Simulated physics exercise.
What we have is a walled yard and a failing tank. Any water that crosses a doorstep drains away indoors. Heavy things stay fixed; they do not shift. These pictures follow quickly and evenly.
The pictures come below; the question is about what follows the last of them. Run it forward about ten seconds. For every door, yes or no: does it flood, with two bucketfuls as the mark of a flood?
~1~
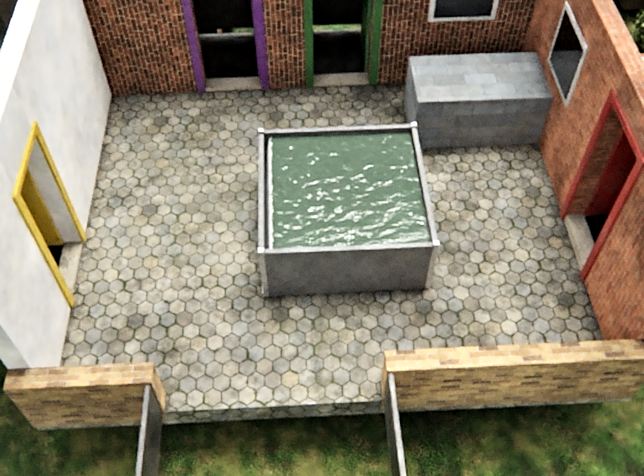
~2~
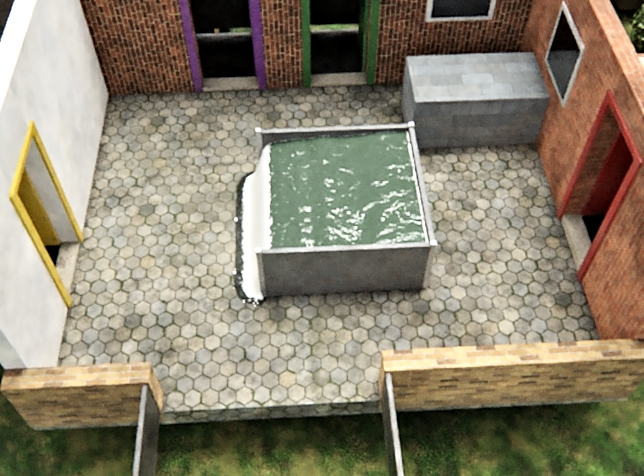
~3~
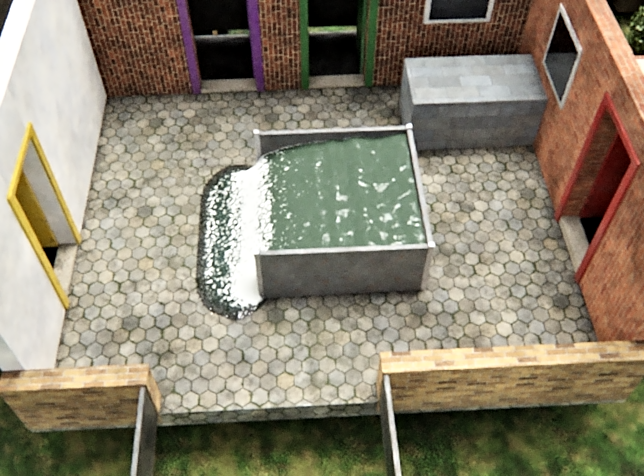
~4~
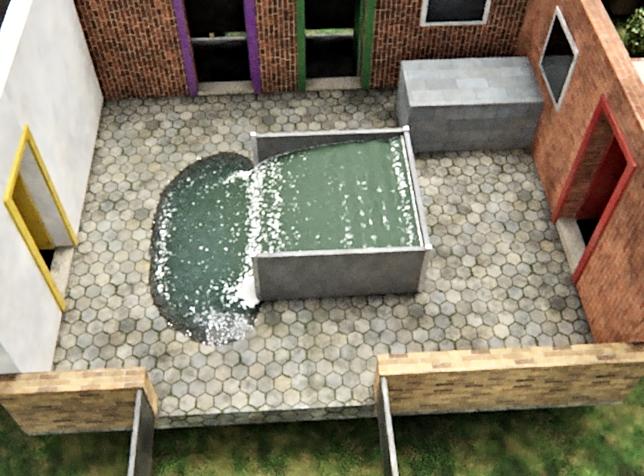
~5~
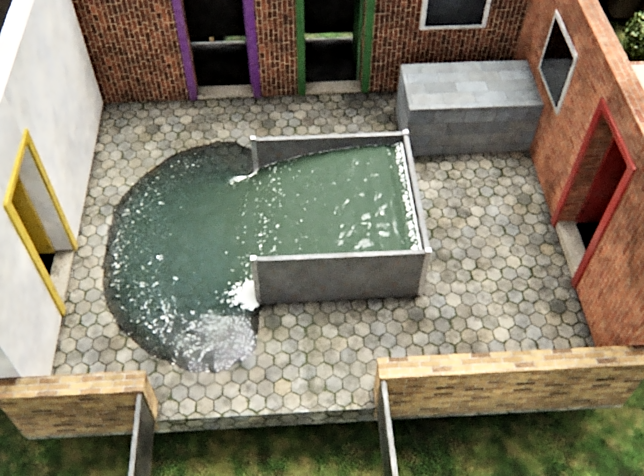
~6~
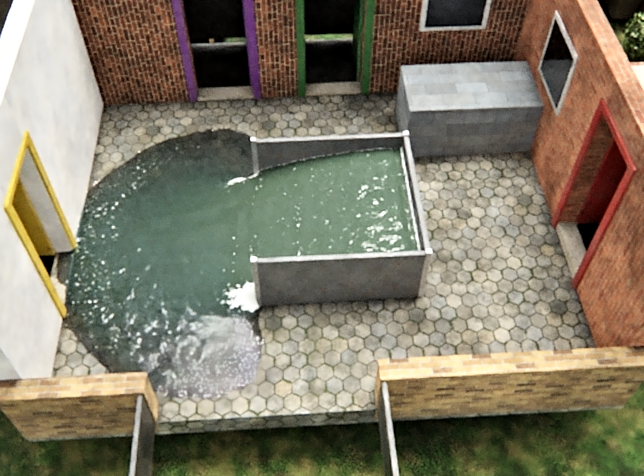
Red door: No, purple door: Yes, yellow door: Yes, green door: Yes.
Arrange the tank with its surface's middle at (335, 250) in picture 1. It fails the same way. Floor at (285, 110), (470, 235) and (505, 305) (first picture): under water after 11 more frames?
In that order: Not reached, not reached, not reached.
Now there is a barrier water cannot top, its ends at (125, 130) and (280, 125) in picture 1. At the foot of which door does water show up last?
I say the red door.
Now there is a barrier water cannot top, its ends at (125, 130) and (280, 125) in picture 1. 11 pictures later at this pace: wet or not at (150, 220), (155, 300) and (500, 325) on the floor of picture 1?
Point by point: First submerged, second submerged, third not reached.
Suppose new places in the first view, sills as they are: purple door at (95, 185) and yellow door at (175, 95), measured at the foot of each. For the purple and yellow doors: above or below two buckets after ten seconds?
The purple door gets past the limit, and the yellow door gets past the limit as well.
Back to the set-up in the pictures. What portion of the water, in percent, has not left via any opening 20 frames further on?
That works out to about 78 per cent.
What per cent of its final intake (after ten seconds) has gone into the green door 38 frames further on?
Close to 0 percent.
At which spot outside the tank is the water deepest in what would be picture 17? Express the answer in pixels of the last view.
Deepest point: About (103, 113).
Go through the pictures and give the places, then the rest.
The water tank at (343, 188) is whole and still, in the first picture.
The front is at (259, 300), out from the gap at (264, 219), in the second picture.
The front is at (229, 311), out from the gap at (262, 222), in the third picture.
Water pours out at (260, 226) and has run to (186, 328), in the fourth picture.
Water pours out at (259, 230) and has run to (174, 159), in the fifth picture.
Water pours out at (260, 232) and has run to (66, 308), in the sixth picture.
A moment on, water covers 40 % of the floor; the red door not reached, the purple door wet at the sill, nothing in, the yellow door far over two buckets in, the green door not reached.
Next, water covers 40 % of the floor; the red door not reached, the purple door wet at the sill, nothing in, the yellow door far over two buckets in, the green door not reached.
Then, water covers 65 % of the floor; the red door not reached, the purple door under two buckets in, the yellow door far over two buckets in, the green door wet at the sill, nothing in.
Later, water covers 95 % of the floor; the red door wet at the sill, nothing in, the purple door over two buckets in, the yellow door far over two buckets in, the green door wet at the sill, nothing in.
In the end, water covers 100 % of the floor; the red door wet at the sill, nothing in, the purple door over two buckets in, the yellow door far over two buckets in, the green door over two buckets in.
